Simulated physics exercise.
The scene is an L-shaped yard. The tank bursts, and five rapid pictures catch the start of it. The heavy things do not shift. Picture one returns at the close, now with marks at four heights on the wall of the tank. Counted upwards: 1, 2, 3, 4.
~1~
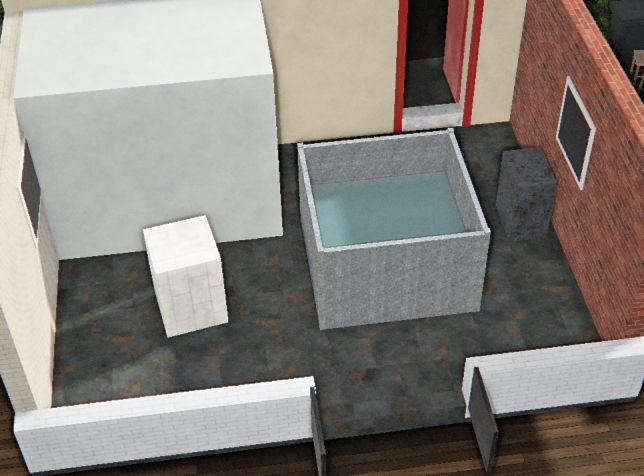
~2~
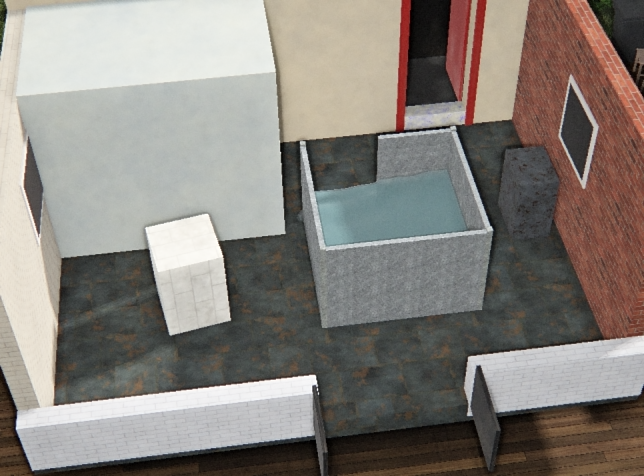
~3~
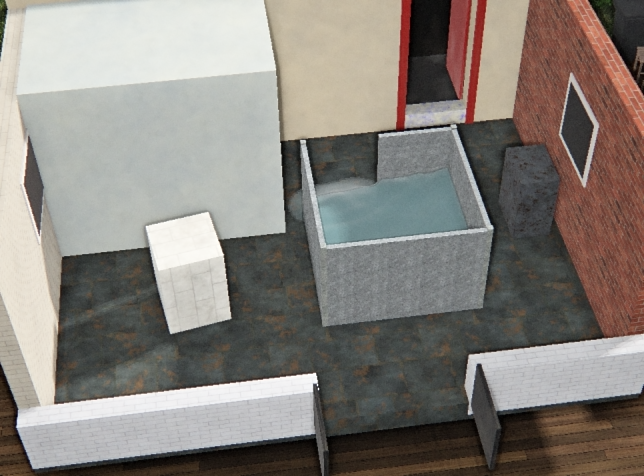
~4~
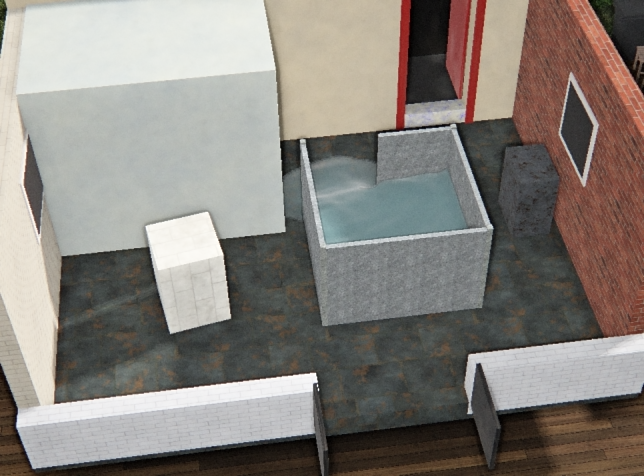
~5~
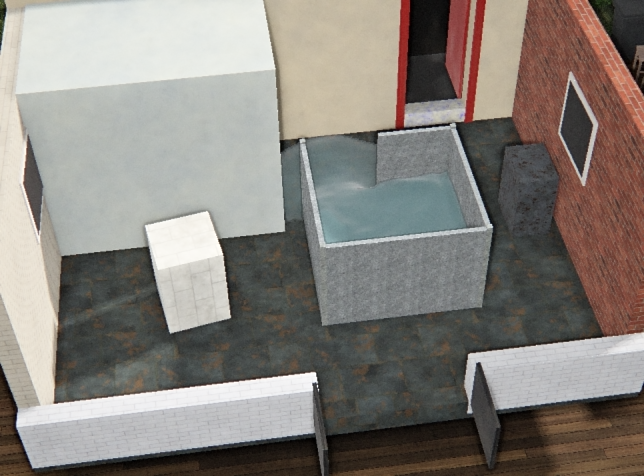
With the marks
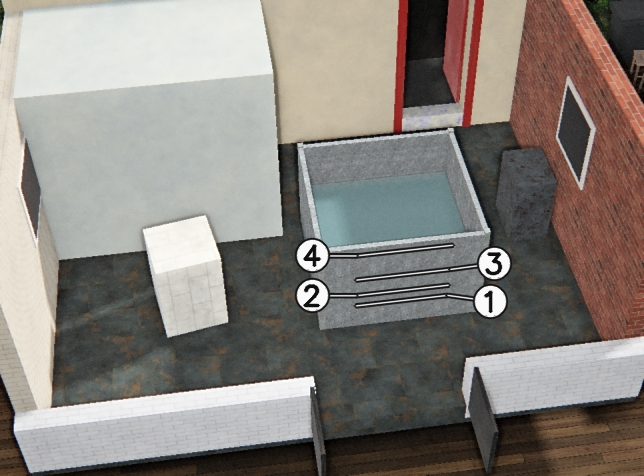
A grey, open-topped tank of blue-green water stands in a dark-tiled, walled yard seen from above. A large pale block fills the back left behind a small white block, with a red-framed doorway at the back, a dark block by the red brick wall at right, and an open gate in front. Part of the tank's back wall disappears, and water flows out through the gap and spreads across the floor behind.
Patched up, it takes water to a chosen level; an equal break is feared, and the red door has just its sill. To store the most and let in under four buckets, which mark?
The answer is level 3.
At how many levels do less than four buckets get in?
Three of them.
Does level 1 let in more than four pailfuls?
No, that is safe.
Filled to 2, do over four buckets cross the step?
No, that is safe.
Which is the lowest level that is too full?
4.
In white, 1 at (402, 300); 2 at (402, 290); 3 at (403, 274); 4 at (404, 250); from the bottom up 1, 2, 3, 4.
With 1, nothing gets over.
With 2, nothing gets over.
With 3, a splash gets over, under a bucket.
With 4, about 10 bucketfuls get in.
